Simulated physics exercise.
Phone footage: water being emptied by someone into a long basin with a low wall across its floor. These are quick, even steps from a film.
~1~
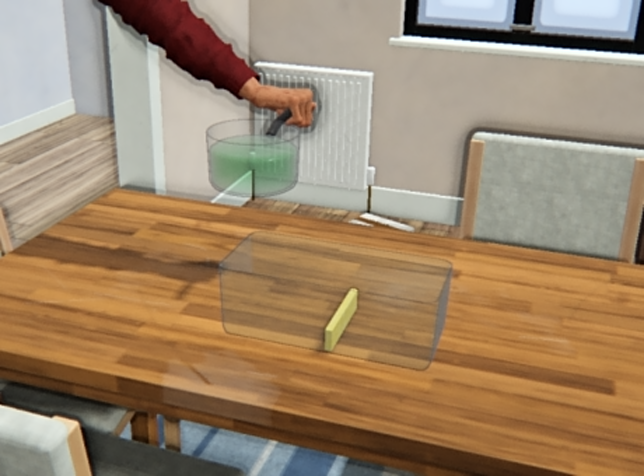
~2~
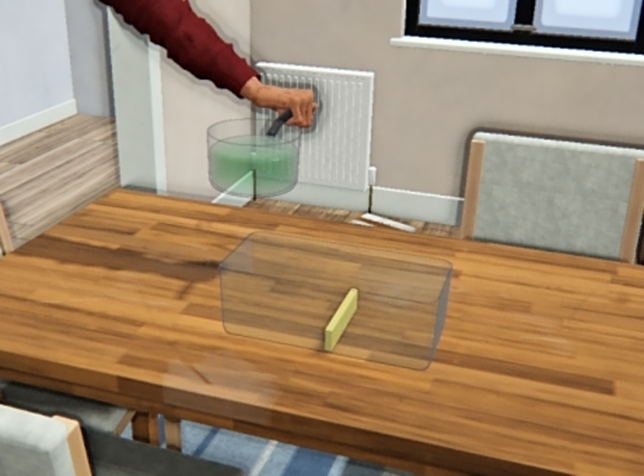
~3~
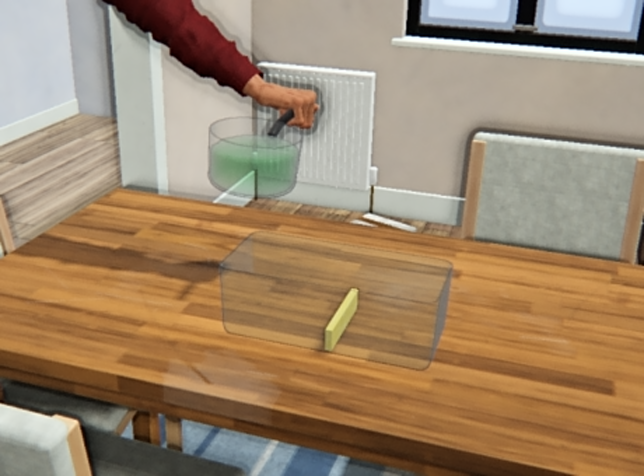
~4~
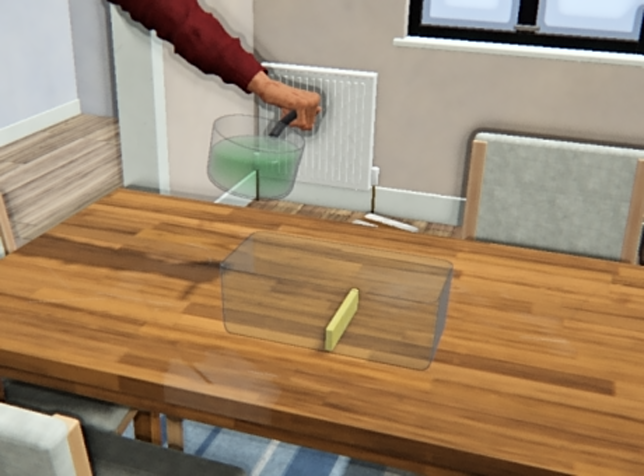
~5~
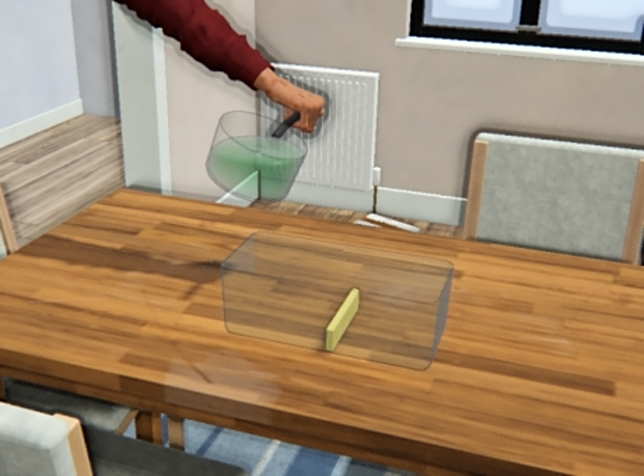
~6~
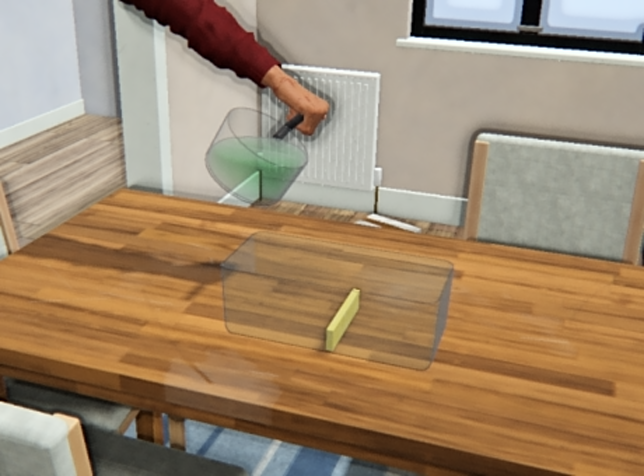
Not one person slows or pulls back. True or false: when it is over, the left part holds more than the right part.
True.
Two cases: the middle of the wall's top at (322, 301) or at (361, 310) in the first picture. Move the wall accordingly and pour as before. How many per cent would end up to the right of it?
In order, near 75 and 5 in a hundred.
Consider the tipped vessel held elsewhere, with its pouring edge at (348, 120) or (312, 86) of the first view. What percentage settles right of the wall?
In order, roughly 85 percent and 80 percent.
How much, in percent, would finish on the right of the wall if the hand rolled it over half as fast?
I'd say roughly 50 in every hundred ends up there.
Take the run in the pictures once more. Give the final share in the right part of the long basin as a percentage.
Roughly 35 in a hundred.
A moment on, the tilt is 87° and 46 per cent is still to pour, 9 is left of the wall and 4 right of it.
Next, the tilt is 98° and 14 per cent is still to pour, 42 is left of the wall and 32 right of it.
Then the tilt is 98° and 3 per cent is still to pour, 58 is left of the wall and 31 right of it.
Later the tilt is 98° and 1 per cent is still to pour, 64 is left of the wall and 33 right of it.
In the end 65 per cent lies left of the wall, 33 right of it and 2 outside.
